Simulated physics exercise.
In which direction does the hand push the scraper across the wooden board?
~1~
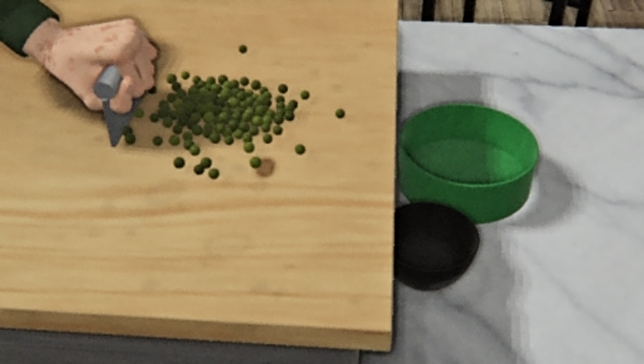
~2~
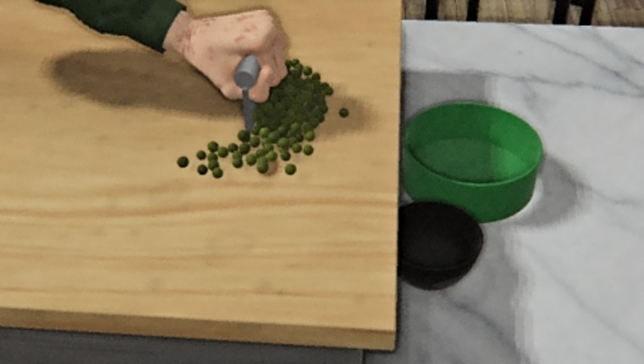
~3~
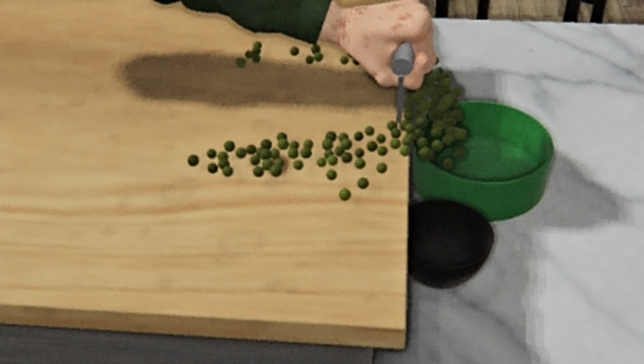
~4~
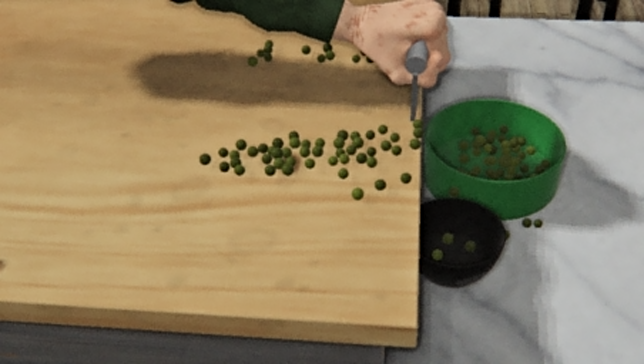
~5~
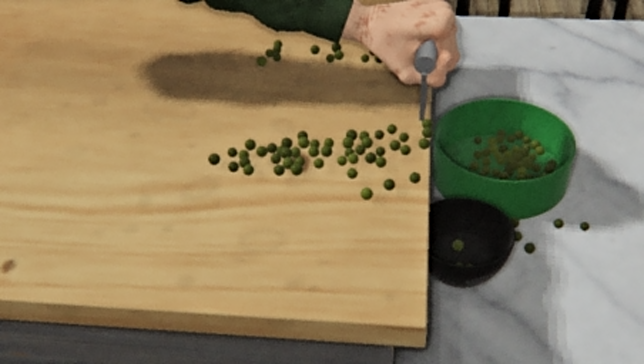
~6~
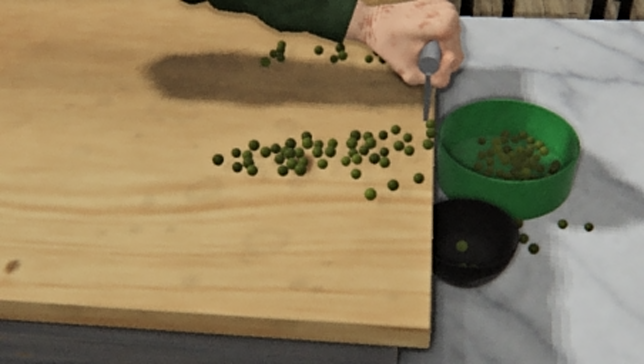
The hand pushes the scraper to the right, toward the edge of the board beside the green pot.
